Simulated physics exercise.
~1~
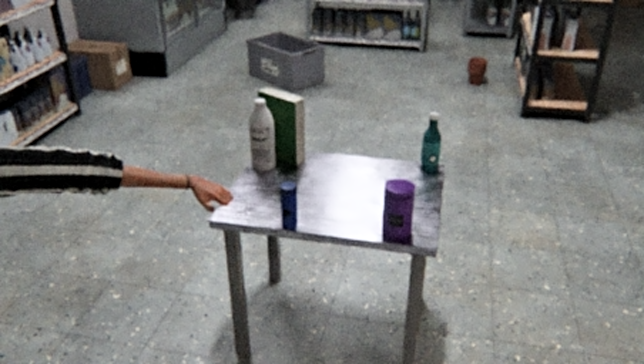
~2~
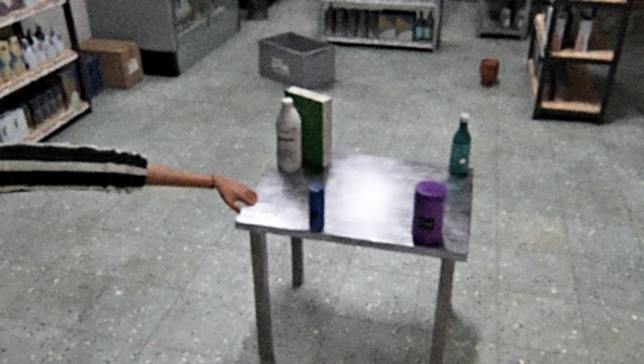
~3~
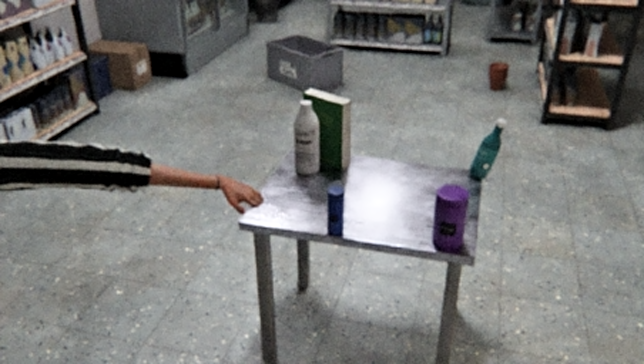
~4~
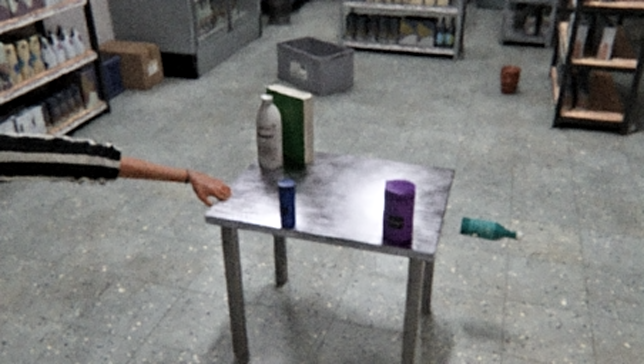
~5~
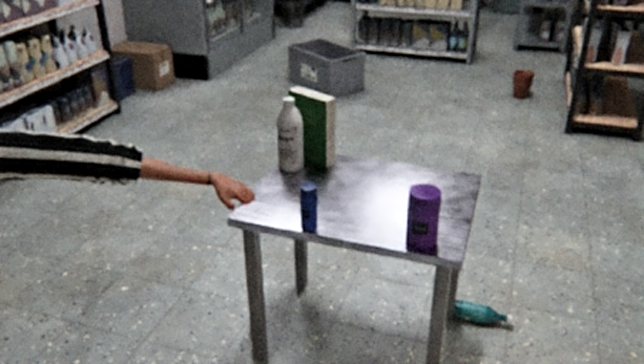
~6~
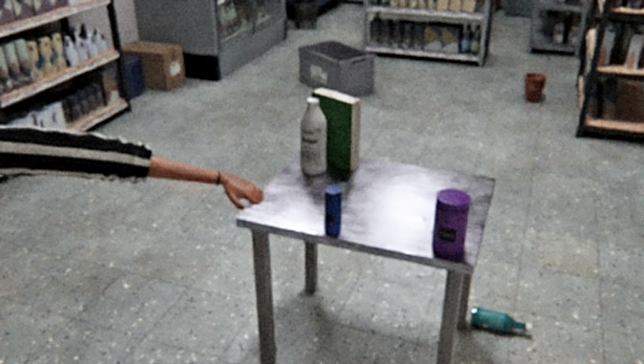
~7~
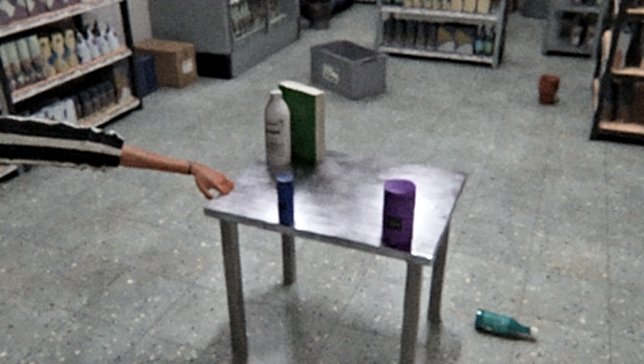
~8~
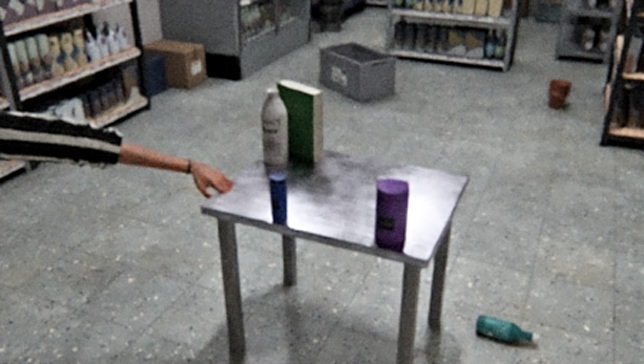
The video shows a hand gripping the left edge of a small table and moving it from side to side as a turquoise bottle tips off the right side and ends up lying on the floor, while the white bottle, green book, blue shaker and purple jar remain upright.
